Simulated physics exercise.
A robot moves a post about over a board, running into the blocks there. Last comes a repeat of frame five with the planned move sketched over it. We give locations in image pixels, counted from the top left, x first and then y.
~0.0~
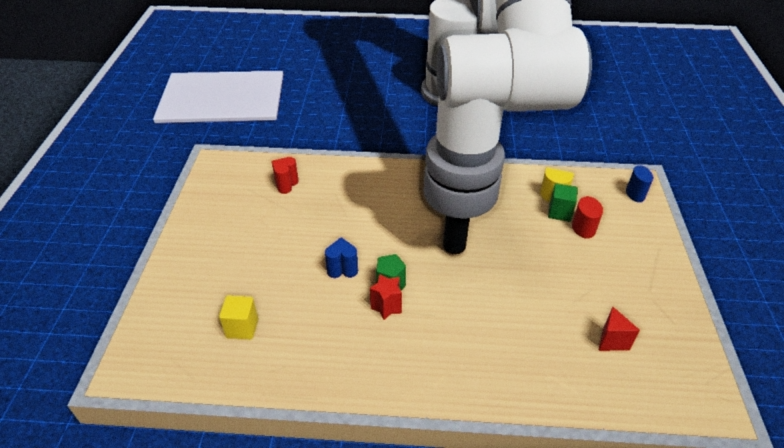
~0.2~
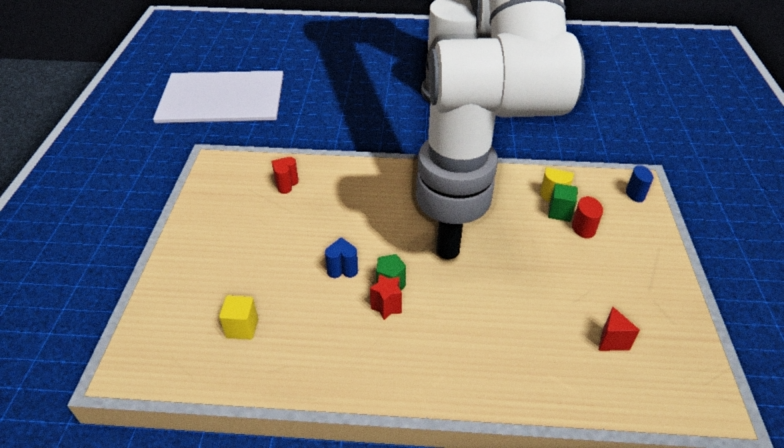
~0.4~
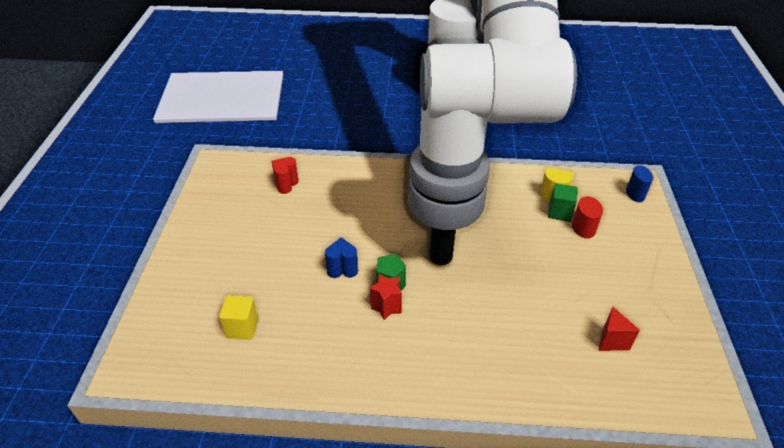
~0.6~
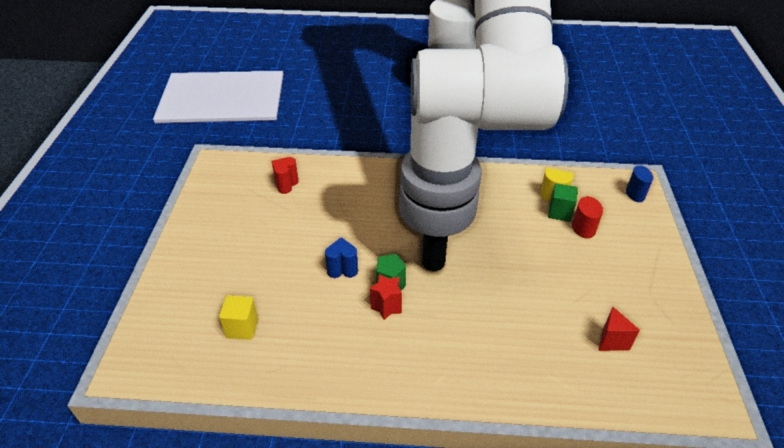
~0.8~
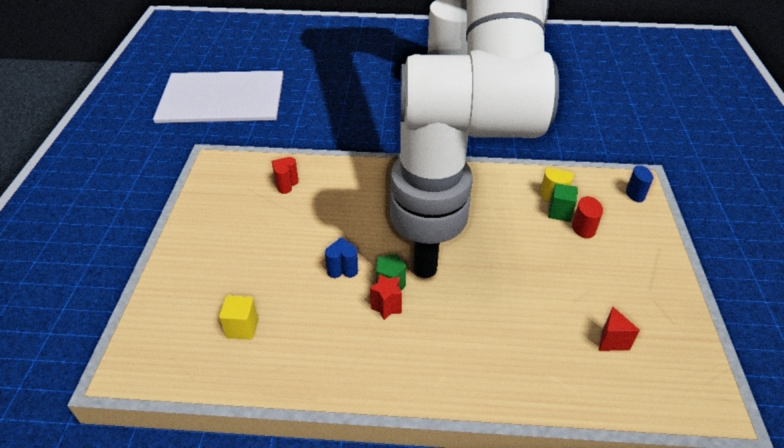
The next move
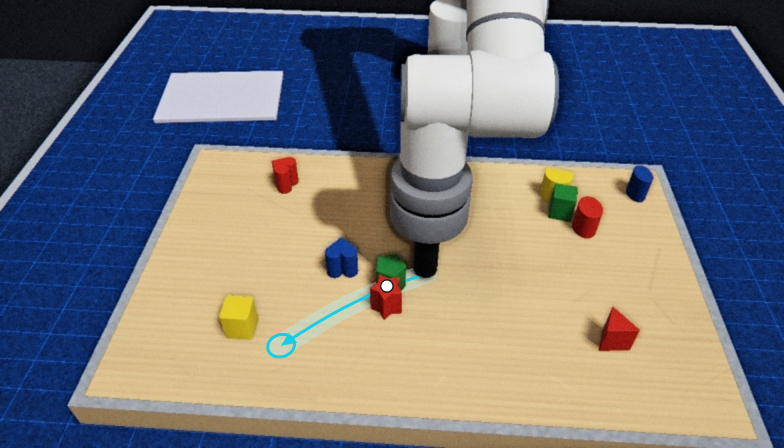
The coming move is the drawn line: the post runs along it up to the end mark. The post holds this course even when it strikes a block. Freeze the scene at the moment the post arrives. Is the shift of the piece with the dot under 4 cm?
That would be a yes.
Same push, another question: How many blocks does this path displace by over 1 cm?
I think two will be displaced.
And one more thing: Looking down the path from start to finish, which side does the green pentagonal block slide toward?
Facing the way the path runs, start to end, you'll find the green pentagonal block has shifted right.
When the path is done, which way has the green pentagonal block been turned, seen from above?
Spin direction: Clockwise.
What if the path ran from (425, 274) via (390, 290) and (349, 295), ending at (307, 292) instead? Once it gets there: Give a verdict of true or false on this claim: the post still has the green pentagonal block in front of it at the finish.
Answer: True.
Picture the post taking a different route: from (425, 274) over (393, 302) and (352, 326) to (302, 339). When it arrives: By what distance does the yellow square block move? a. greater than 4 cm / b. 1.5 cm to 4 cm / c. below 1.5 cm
Choice c: Below 1.5 cm.
Drawn move, from (425, 274) through (377, 292) and (329, 316) to (281, 345); the dot is on the red star.
The first path, step by step. One third of the way, post at (376, 288); red star at (379, 295), turned 60° anticlockwise; green pentagonal block at (350, 274), turned 30° clockwise.
Two thirds of the way, post at (328, 311); red star at (374, 298), turned 100° anticlockwise; green pentagonal block at (309, 280), turned 80° clockwise.
At the end, post at (280, 341); yellow square block still; red star at (374, 298), turned 100° anticlockwise; green pentagonal block at (308, 280), turned 80° clockwise.
